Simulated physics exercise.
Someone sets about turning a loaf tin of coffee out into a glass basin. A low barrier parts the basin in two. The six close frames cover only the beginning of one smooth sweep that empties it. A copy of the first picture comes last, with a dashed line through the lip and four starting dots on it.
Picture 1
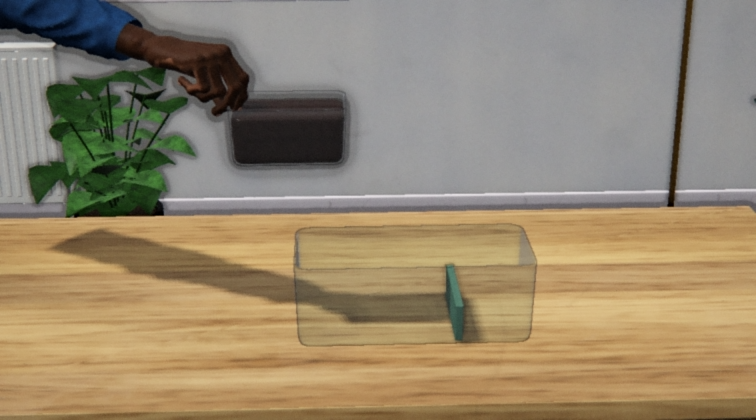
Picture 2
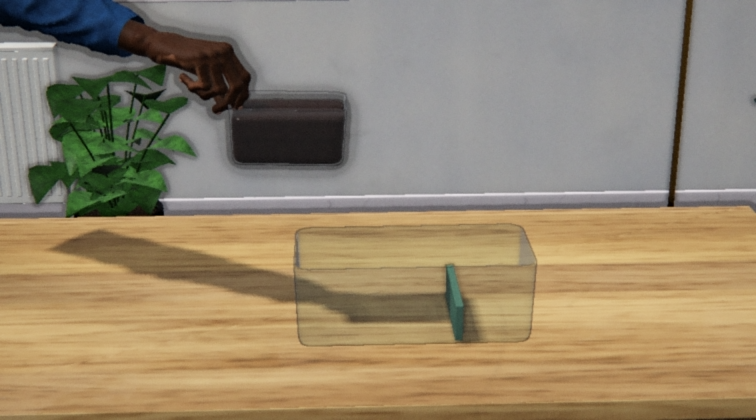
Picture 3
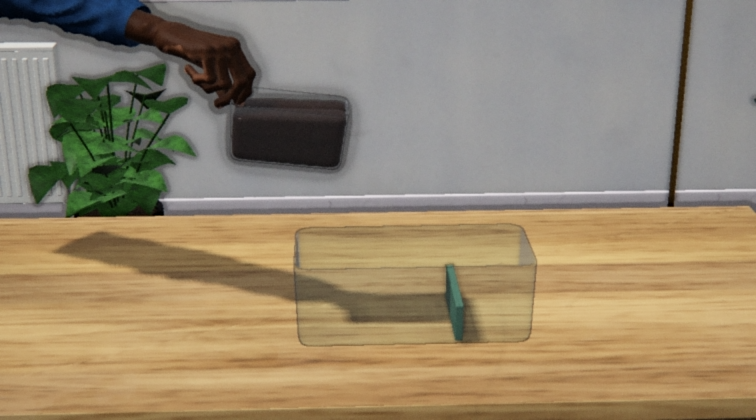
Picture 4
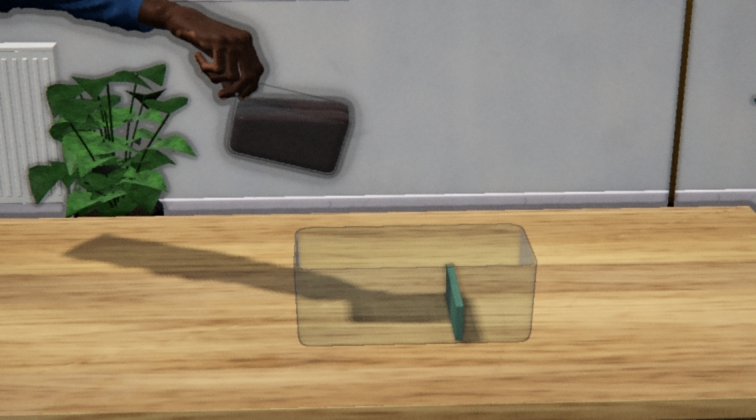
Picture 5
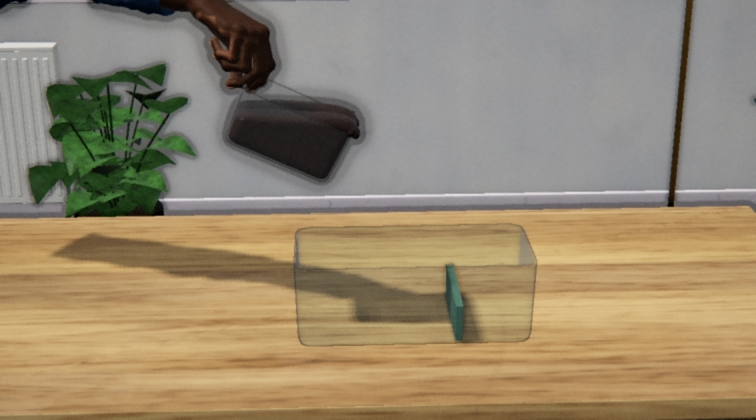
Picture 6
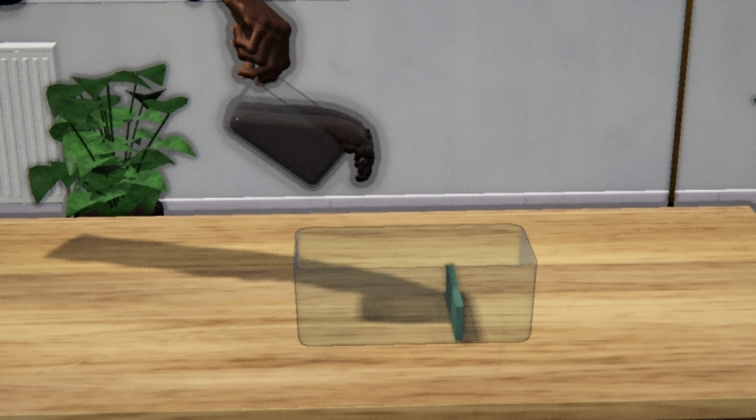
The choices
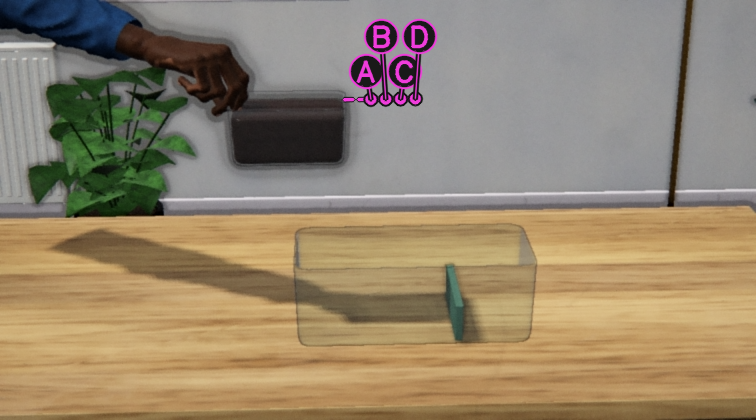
A hand held a dark loaf tin above a clear basin with a low green divider, then gradually tilted it to the right until dark brown coffee began pouring over its lip.
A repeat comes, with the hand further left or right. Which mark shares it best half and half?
Dot C does it best.
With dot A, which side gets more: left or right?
The left side.
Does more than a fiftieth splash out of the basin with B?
Yes.
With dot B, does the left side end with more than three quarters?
No.
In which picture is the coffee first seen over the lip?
In picture 5.
On the marked copy, A at (370, 99); B at (385, 99); C at (400, 99); D at (415, 98).
With A, about 85 % ends left of the wall and 6 % right of it; 9 % is lost outside.
With B, about 63 % ends left of the wall and 30 % right of it; 7 % is lost outside.
With C, about 48 % ends left of the wall and 46 % right of it; 6 % is lost outside.
With D, about 36 % ends left of the wall and 58 % right of it; 6 % is lost outside.
